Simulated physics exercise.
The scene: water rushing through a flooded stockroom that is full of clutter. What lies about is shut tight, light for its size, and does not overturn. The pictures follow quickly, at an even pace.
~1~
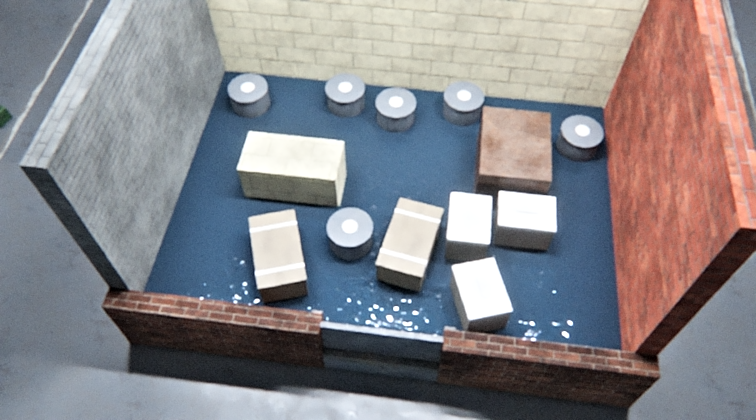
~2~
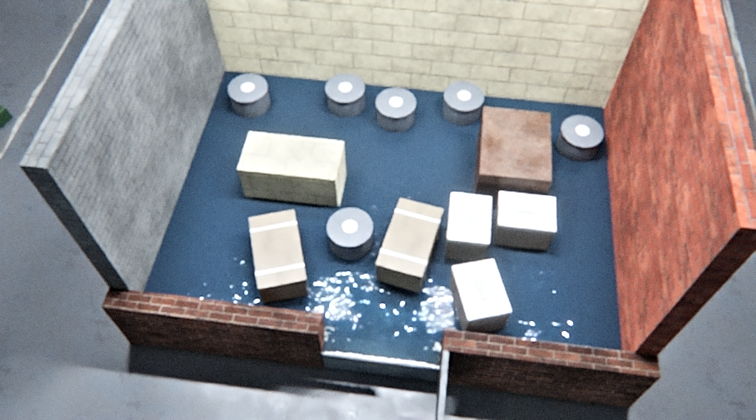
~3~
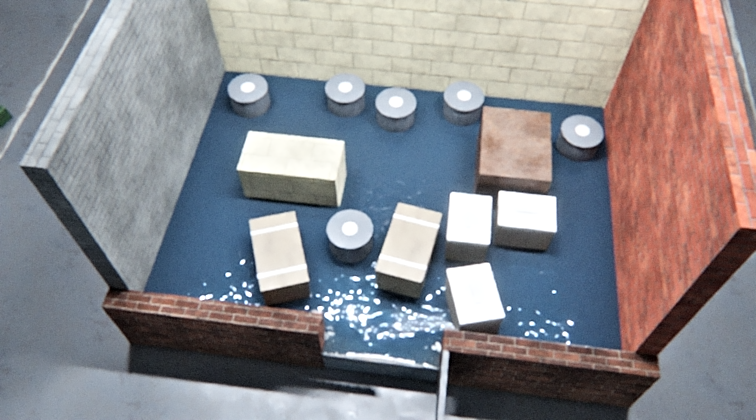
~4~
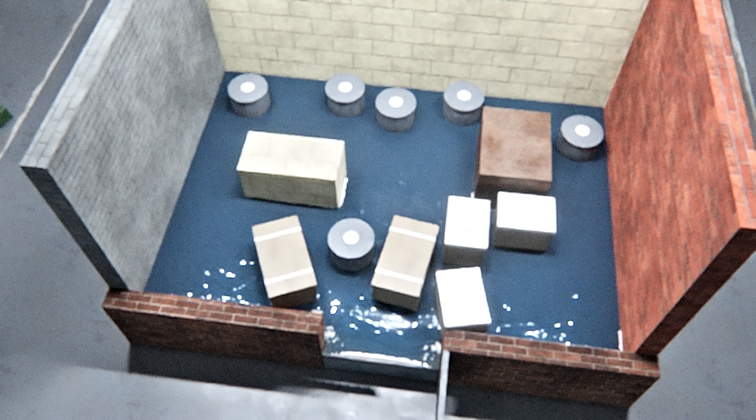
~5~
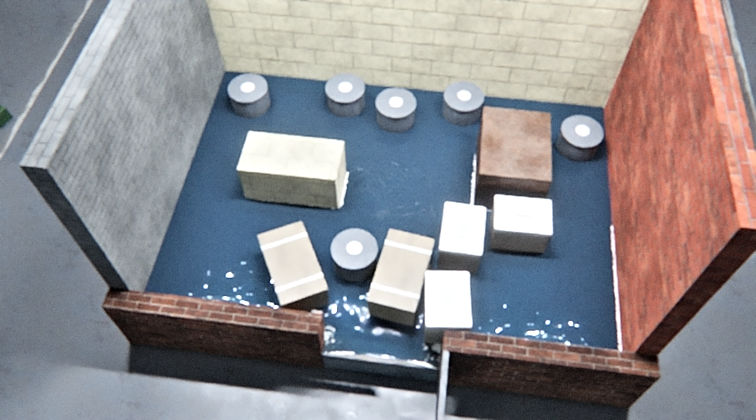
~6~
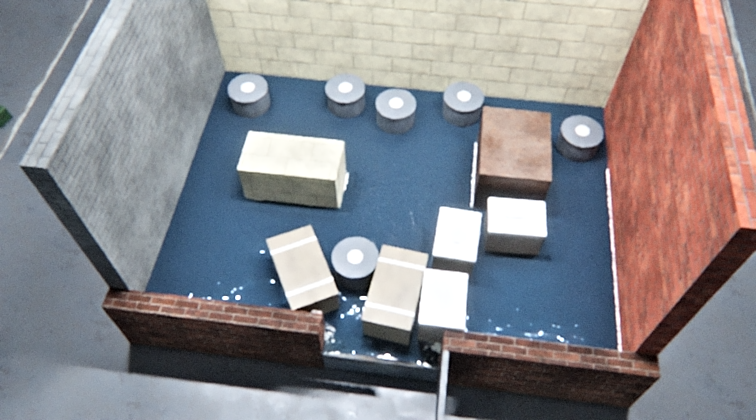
White blocks and tan strapped boxes drifting slowly toward a gap in a low brick wall as blue water churns.
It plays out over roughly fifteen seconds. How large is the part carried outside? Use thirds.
It is between one and two thirds.
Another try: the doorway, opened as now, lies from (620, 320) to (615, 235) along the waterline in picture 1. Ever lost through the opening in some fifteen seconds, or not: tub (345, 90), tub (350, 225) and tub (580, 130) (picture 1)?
One after the other: Stays, out, yes.
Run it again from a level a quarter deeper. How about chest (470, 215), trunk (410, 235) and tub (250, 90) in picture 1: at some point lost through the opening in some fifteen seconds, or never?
As listed: Out, washed out, stays.
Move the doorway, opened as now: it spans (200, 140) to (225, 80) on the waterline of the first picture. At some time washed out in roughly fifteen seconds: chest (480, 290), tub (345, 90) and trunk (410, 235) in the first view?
In that order: Stays, out, no.
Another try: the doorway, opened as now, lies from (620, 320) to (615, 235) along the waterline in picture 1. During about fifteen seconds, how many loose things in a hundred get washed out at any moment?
About 50 per cent.
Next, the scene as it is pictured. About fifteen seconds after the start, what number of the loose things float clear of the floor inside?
I count 5.
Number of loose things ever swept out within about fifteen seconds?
6 of them.
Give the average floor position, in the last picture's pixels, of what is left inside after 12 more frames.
Roughly at (413, 175).
A moment on, 1 of 11 are out; 10 afloat.
Next, 4 of 11 are out; 7 afloat.
Later, 5 of 11 are out; 6 afloat.
In the end, 6 of 11 are out; 5 afloat.
